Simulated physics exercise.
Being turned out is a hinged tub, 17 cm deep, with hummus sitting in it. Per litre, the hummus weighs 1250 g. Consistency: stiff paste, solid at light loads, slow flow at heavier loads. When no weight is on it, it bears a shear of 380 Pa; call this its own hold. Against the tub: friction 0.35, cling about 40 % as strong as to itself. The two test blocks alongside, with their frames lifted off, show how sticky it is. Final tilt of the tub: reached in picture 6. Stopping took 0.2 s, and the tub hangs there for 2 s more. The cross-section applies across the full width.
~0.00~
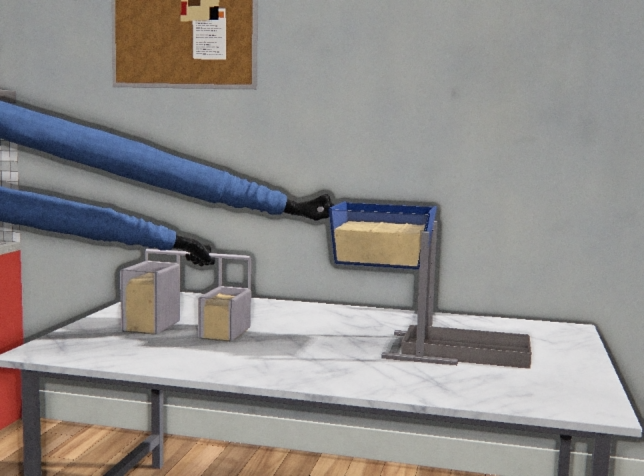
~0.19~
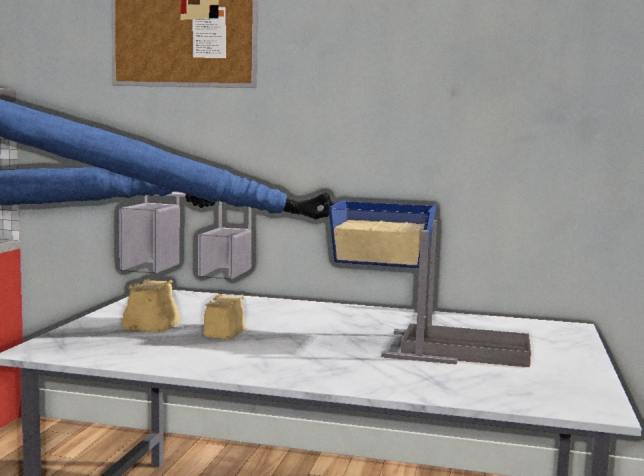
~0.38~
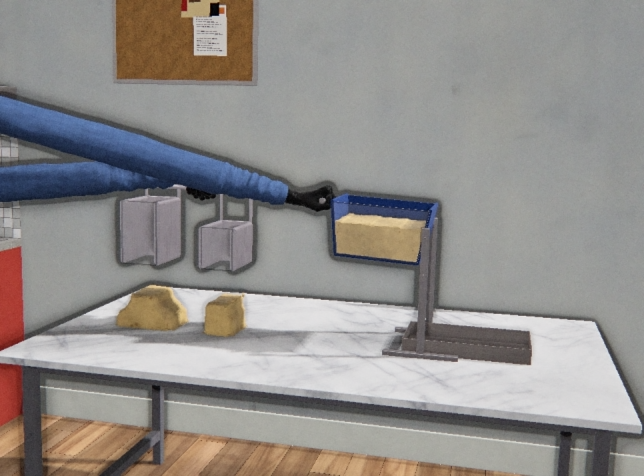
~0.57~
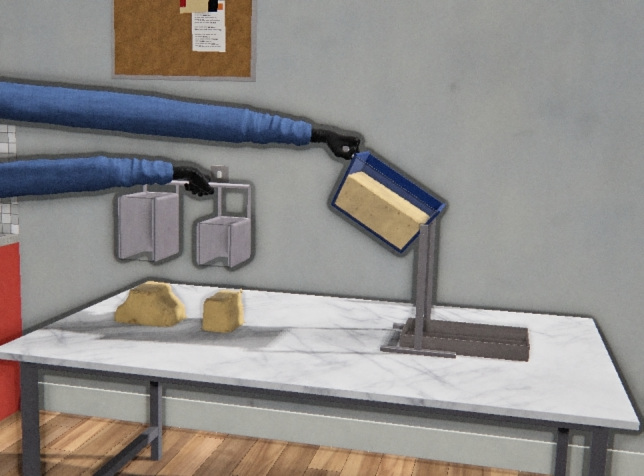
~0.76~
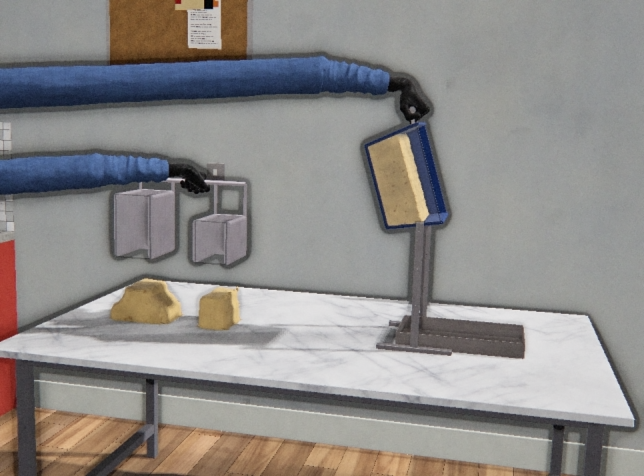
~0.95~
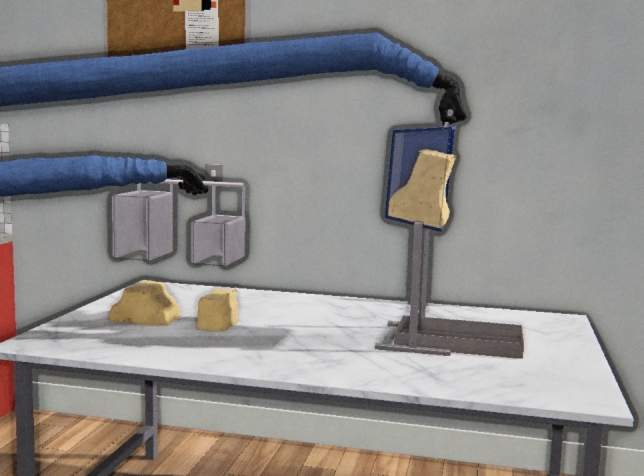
On a marble-topped table, a blue-sleeved arm lifts two grey moulds off small blocks of hummus, and the left block slumps noticeably. The other arm then swings a blue tub on a stand clockwise until it is upright, and the hummus inside sags toward its lower end.
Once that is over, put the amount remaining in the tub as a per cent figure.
The amount remaining comes to about 0 %.
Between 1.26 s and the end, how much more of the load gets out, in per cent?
I'd say close to 25 in a hundred.
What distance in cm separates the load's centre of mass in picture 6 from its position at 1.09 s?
Displacement noted: Approx. 12 cm... about that.
By 1.09 s, the tub is at 93 degrees and holds 41 %.
By 1.26 s, the tub is at 93 degrees and holds 25 %.
By 1.43 s, the tub is at 93 degrees and holds 13 %.
By 1.60 s, the tub is at 93 degrees and holds 0 %.
By 2.95 s, at the end, the tub is at 93 degrees and holds 0 %.
